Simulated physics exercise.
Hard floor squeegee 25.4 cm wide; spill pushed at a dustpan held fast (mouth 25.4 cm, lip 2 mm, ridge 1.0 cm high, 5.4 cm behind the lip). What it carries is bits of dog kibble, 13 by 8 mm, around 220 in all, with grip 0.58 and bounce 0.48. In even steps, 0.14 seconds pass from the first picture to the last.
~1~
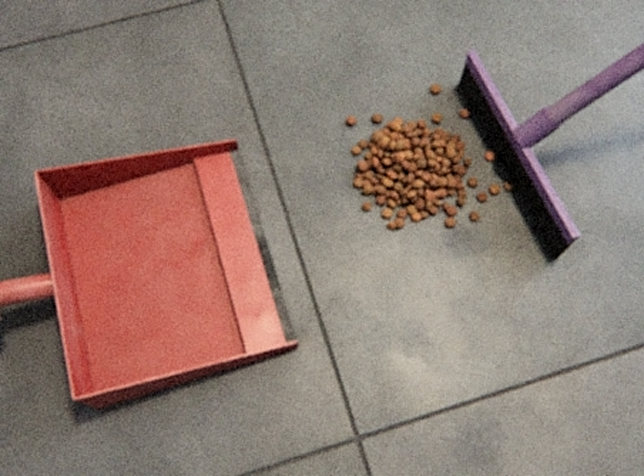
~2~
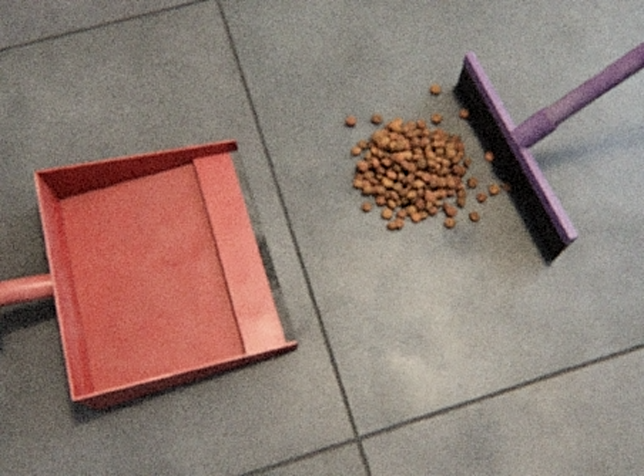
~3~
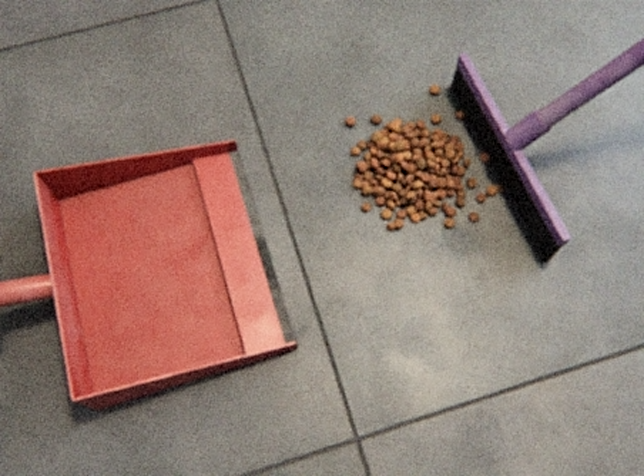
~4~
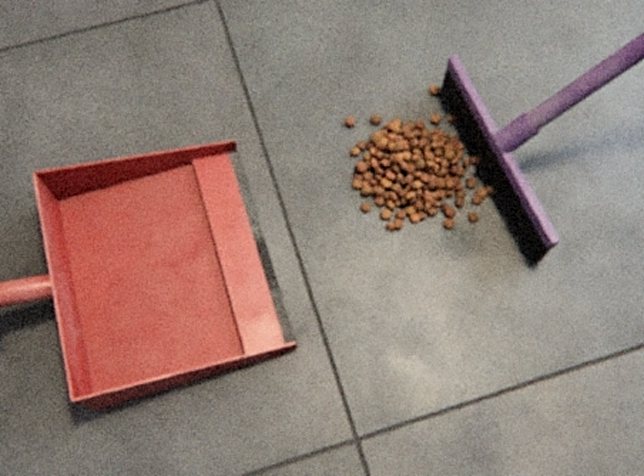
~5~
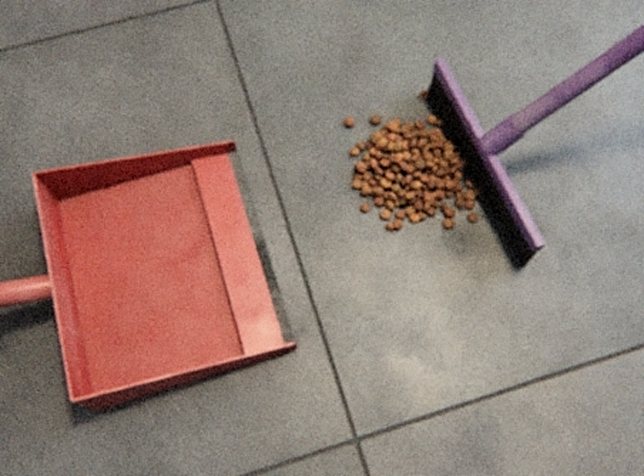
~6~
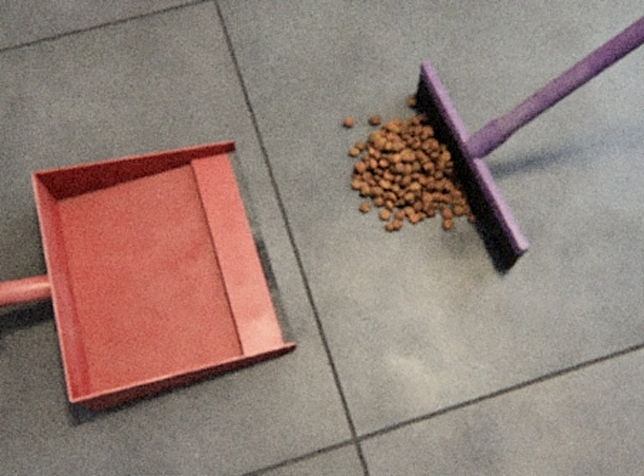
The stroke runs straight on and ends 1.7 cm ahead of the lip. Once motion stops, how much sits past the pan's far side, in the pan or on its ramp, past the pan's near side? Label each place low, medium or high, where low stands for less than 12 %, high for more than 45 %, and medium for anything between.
Far side: Low. Pan: High. Near side: Low.
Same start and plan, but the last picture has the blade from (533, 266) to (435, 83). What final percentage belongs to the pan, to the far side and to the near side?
Pan: 45, far side: 0, near side: 0.
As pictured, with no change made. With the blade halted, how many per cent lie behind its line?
Estimate: Near 0 %.
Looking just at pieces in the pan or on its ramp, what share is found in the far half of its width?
About 80 %.
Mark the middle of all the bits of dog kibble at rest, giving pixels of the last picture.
Near (247, 211).
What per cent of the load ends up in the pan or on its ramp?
Around 55 in a hundred.
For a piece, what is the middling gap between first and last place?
I'd put it near 22 cm.
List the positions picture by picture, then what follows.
In the first picture, blade from (571, 238) to (470, 60), moved 0.0 cm, 0 of the pieces shifted so far; middle of the pieces at (419, 165); pan at (156, 275).
In the second picture, blade from (569, 239) to (468, 60), moved 0.2 cm, 0 of the pieces shifted so far; middle of the pieces at (418, 166).
In the third picture, blade from (562, 241) to (462, 62), moved 1.0 cm, 3 of the pieces shifted so far; middle of the pieces at (418, 166).
In the fourth picture, blade from (551, 243) to (452, 64), moved 2.1 cm, 5 of the pieces shifted so far; middle of the pieces at (417, 166).
In the fifth picture, blade from (536, 246) to (438, 67), moved 3.7 cm, 12 of the pieces shifted so far; middle of the pieces at (409, 163).
In the sixth picture, blade from (521, 250) to (425, 70), moved 5.4 cm, 79 of the pieces shifted so far; middle of the pieces at (413, 165); pan at (154, 276).
Then, 0.20 s after the last picture, middle of the blade 13 cm from the lip; 0 % over the lip, far side 0 %, near side 0 %.
Then, 0.33 s after the last picture, middle of the blade 6 cm from the lip; 5 % over the lip, far side 5 %, near side 0 %.
Then, 0.60 s after the last picture, middle of the blade 3 cm from the lip; 55 % over the lip, far side 5 %, near side 0 %.
In the end, far side 5 %, pan 55 %, near side 0 %, in front of the lip or behind the blade 40 %.
